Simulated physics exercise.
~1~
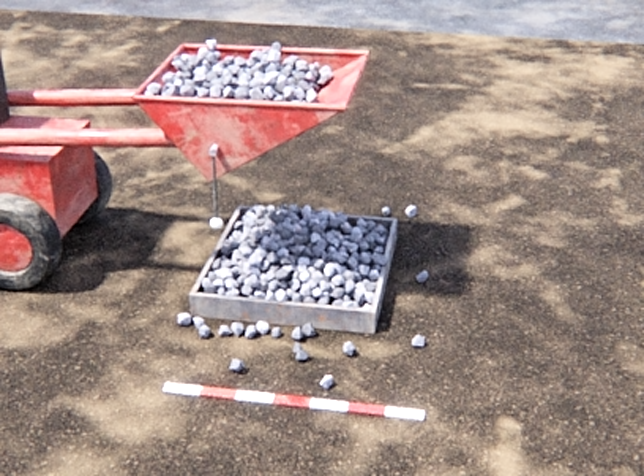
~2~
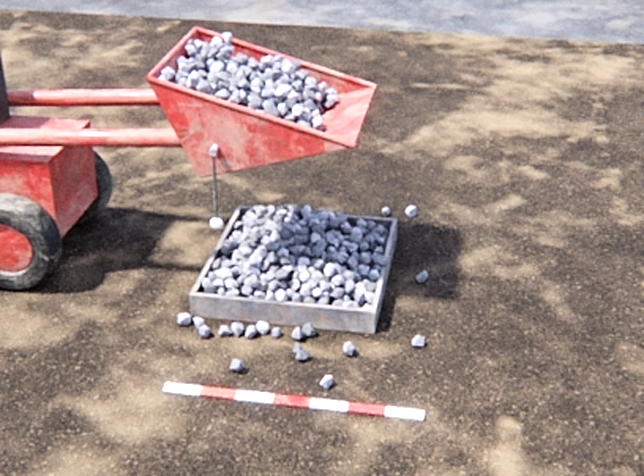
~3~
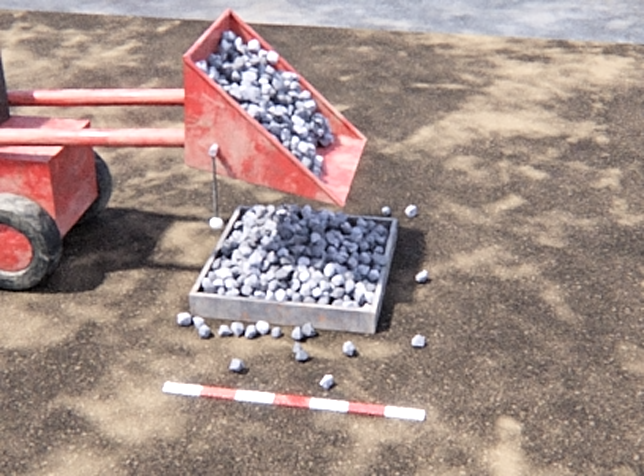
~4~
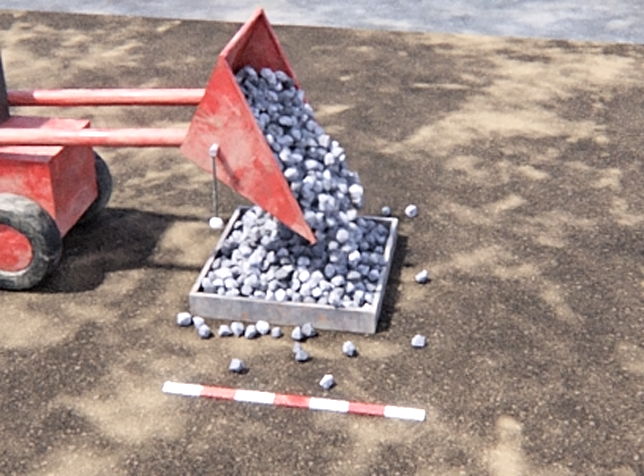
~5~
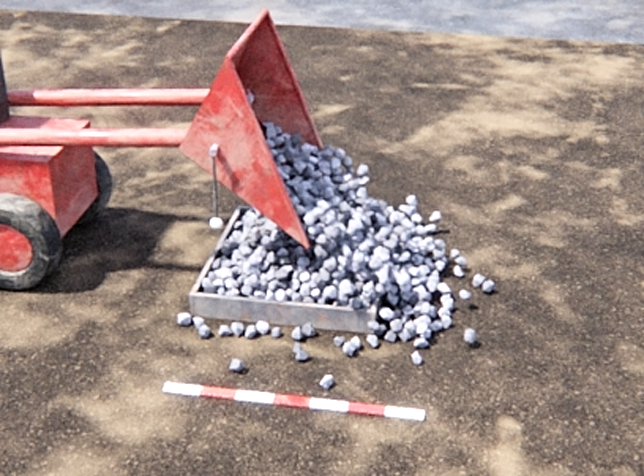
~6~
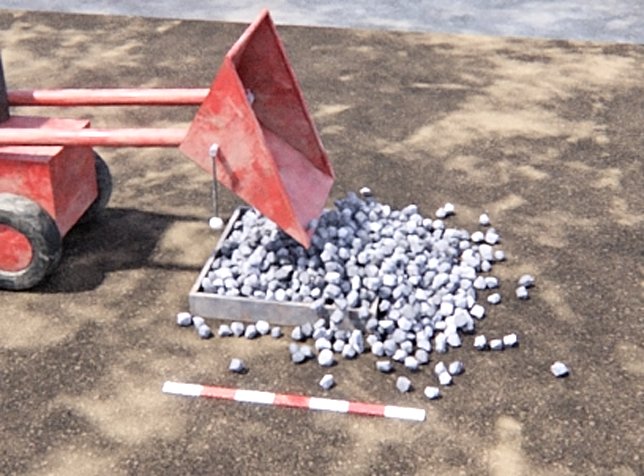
The clip opens with a red loader holding a bucket of grey stones above a low, square grey bin already heaped with similar stones, a few lying around it near a red and white striped staff. The bucket tilts forward and down to the right, its load at first staying inside. As it steepens, the stones slide over the lip and pour onto the heap. They pile up, bury the bin's right side and tumble across the ground. Finally the bucket hangs steeply tipped and empty, with stones filling the bin and spread widely to its right and front.
